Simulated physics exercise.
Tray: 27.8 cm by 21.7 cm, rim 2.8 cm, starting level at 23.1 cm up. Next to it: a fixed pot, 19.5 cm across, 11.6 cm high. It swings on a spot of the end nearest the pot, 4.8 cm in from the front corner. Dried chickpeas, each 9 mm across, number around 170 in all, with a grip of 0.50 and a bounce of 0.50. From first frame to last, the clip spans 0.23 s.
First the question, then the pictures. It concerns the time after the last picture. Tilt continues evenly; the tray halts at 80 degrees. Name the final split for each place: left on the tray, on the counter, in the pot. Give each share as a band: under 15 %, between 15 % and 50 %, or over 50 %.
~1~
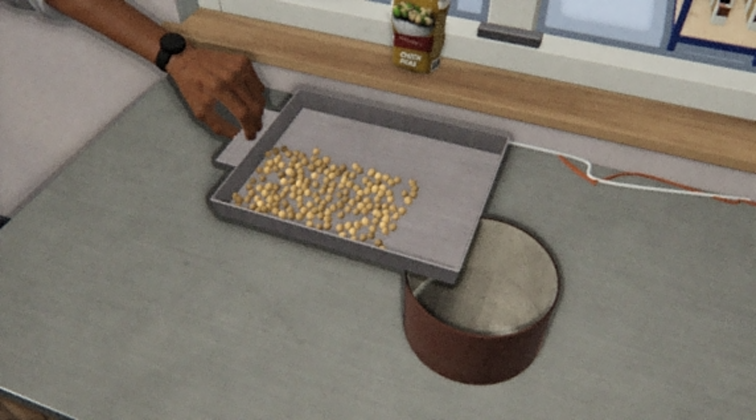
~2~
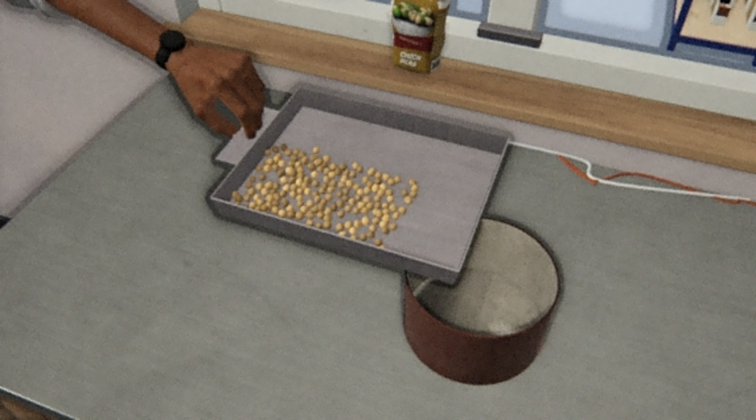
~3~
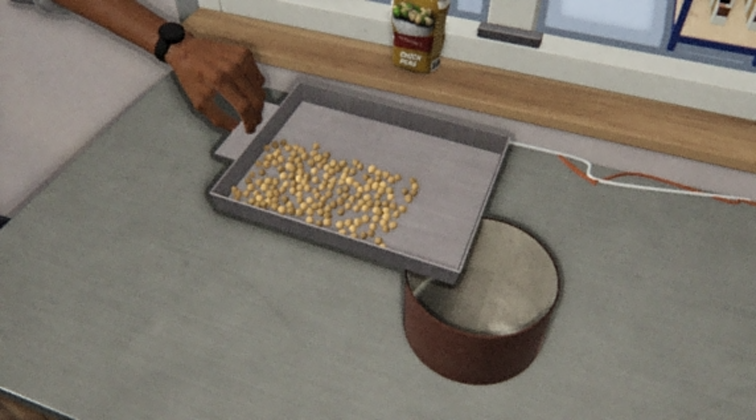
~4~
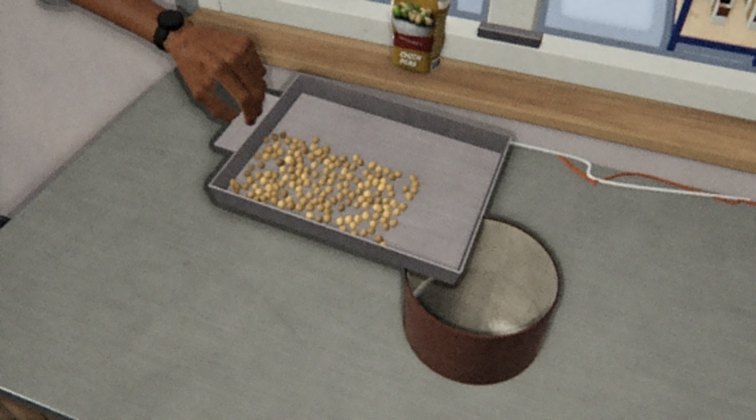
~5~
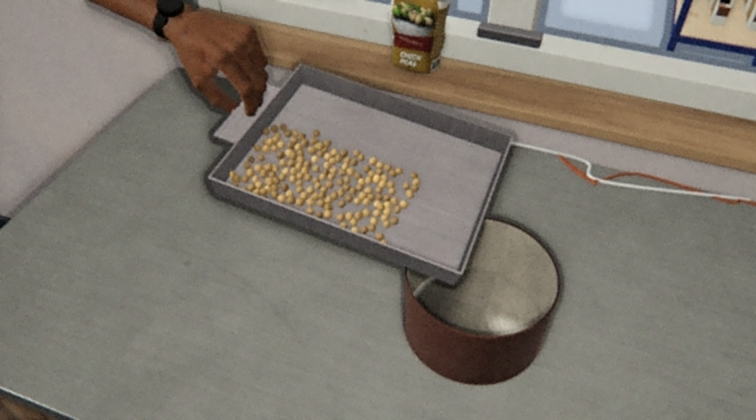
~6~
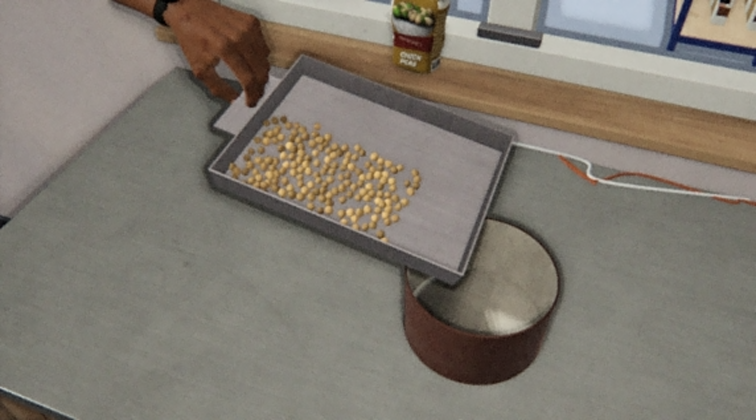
Tray: Over half the load. Counter: Little of the load. Pot: Little of the load.
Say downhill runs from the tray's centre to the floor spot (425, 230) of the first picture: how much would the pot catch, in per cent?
Estimate: Near 0 per cent.
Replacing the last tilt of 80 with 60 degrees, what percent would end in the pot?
That comes out at some 0 per cent.
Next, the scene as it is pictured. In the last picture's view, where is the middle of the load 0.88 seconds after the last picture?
Approx. (465, 234).
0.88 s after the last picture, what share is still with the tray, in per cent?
It comes to near 95 per cent.
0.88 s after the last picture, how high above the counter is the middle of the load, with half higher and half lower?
About 26 cm.
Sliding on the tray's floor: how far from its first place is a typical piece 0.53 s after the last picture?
By then it sits near 13 cm from where it began.
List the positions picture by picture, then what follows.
Tray tilt 0 degrees, front corners at (216, 197) and (455, 267); middle of the pieces at (322, 192); pot at (482, 272), in the first frame.
Tray tilt 1 degrees, front corners at (216, 196) and (456, 267); middle of the pieces at (322, 191), in the second frame.
Tray tilt 2 degrees, front corners at (216, 191) and (456, 267); middle of the pieces at (322, 188), in the third frame.
Tray tilt 5 degrees, front corners at (215, 184) and (457, 268), lowest corner right front; middle of the pieces at (322, 183), in the fourth frame.
Tray tilt 8 degrees, front corners at (215, 176) and (458, 269), lowest corner right front; middle of the pieces at (323, 178), in the fifth frame.
Tray tilt 11 degrees, front corners at (215, 168) and (460, 270), lowest corner right front; middle of the pieces at (323, 172); pot at (482, 272), in the sixth frame.
Then, 0.53 s after the last picture, tilt 44 degrees; the tray holds 100 %, the pot 0 %.
Then, 0.88 s after the last picture, tilt 65 degrees; the tray holds 95 %, the pot 0 %.
Then, 1.32 s after the last picture, tilt 80 degrees; the tray holds 95 %, the pot 0 %.
In the end, tray 95 %, counter 5 %, pot 0 %.
